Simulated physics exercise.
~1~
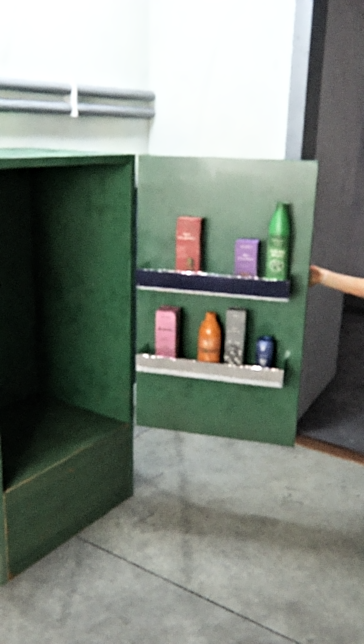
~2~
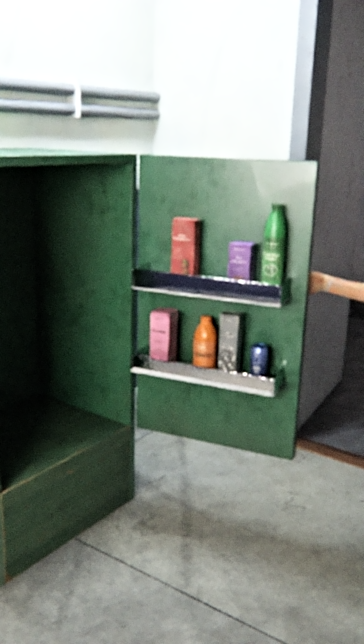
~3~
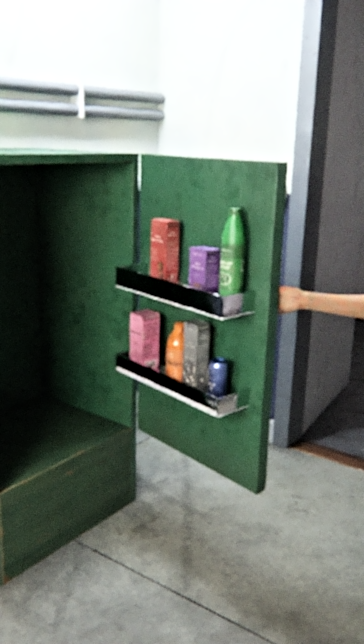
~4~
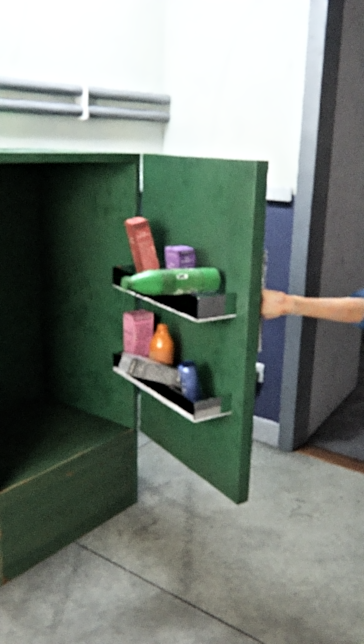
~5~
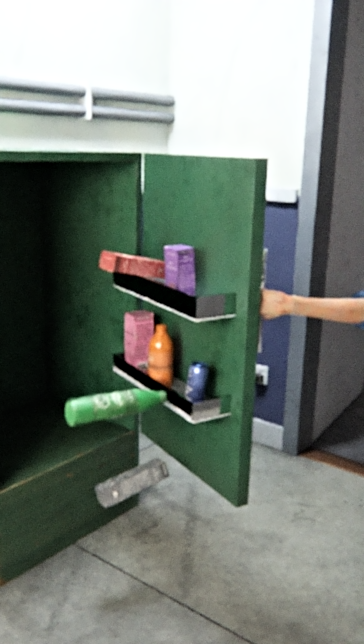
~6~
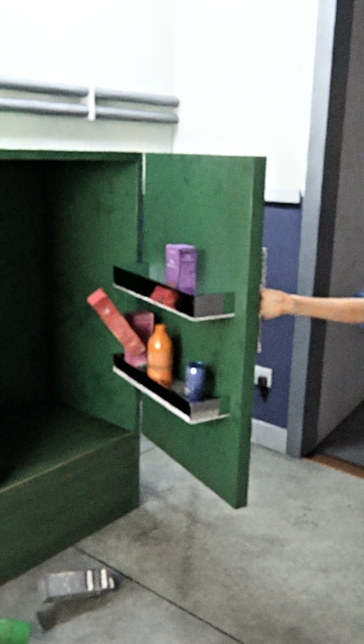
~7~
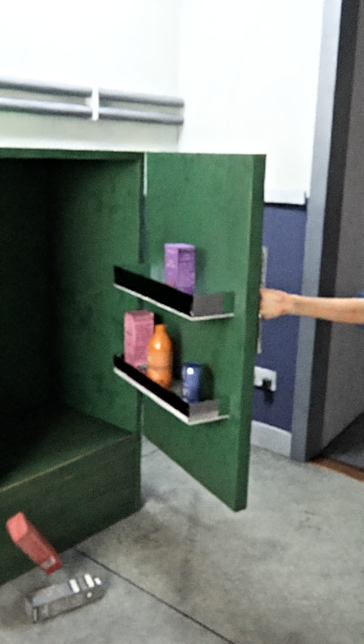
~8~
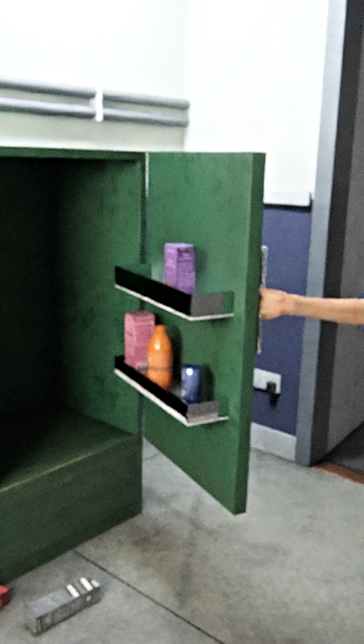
A hand swings a green cabinet door and stops it, spilling three items onto the floor.
